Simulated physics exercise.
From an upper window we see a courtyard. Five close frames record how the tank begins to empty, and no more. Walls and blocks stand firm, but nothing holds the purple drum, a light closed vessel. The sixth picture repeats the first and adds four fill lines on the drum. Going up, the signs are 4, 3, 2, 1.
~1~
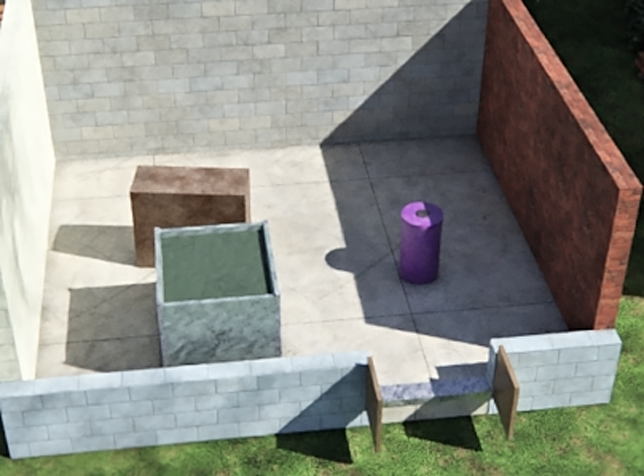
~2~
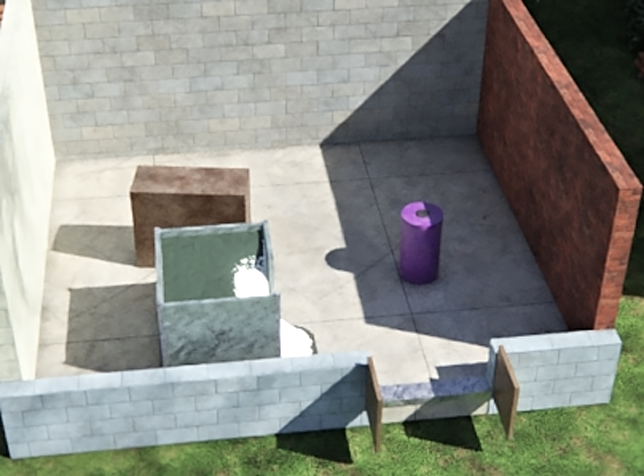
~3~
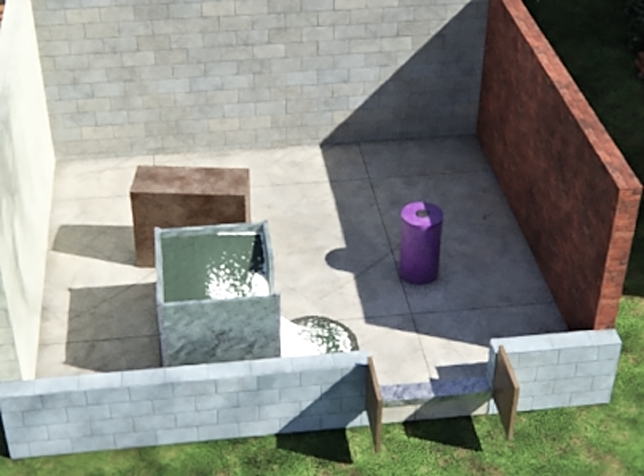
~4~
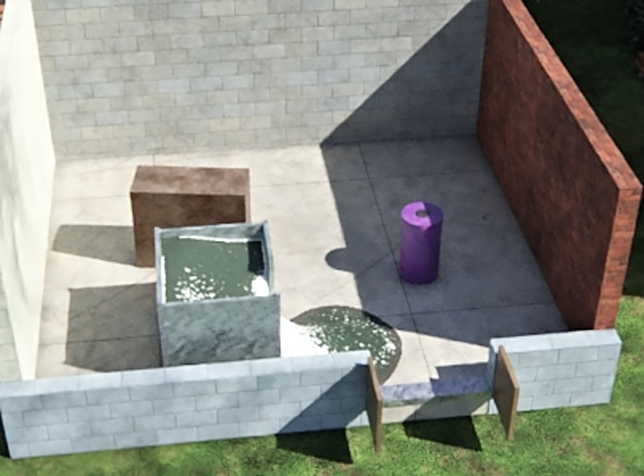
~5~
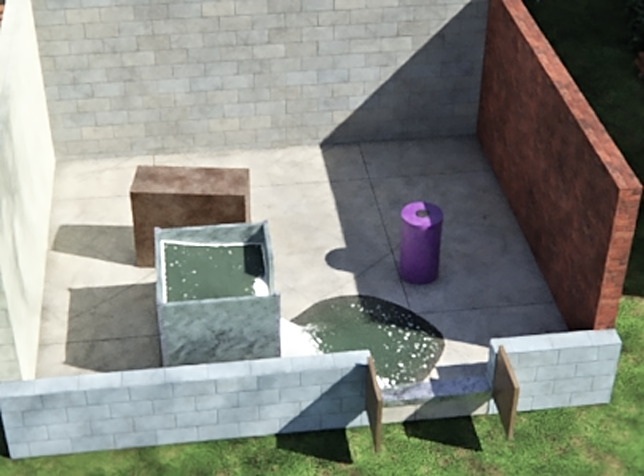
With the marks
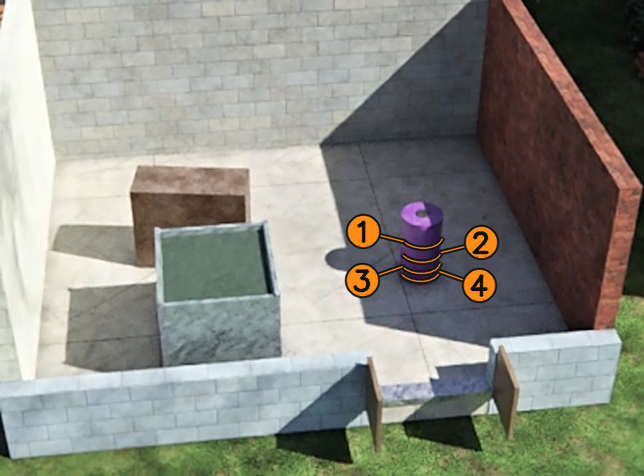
In a walled courtyard seen from above, water churned white inside a square stone tank and poured out low on its right side, spreading a dark, foam-flecked puddle across the paving toward the open gate.
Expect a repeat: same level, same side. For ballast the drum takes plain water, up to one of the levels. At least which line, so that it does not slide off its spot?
3 will do.
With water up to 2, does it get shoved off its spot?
No, that is safe.
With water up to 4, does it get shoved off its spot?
Yes.
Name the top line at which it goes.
The answer is 4.
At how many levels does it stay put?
Three.
On the marked copy, 1 at (425, 248); 2 at (424, 262); 3 at (424, 273); 4 at (423, 281); from the bottom up 4, 3, 2, 1.
For line 1, it does not move.
For line 2, it does not move.
For line 3, it shifts by a finger or two and stays.
For line 4, it is pushed about twice its own width away.
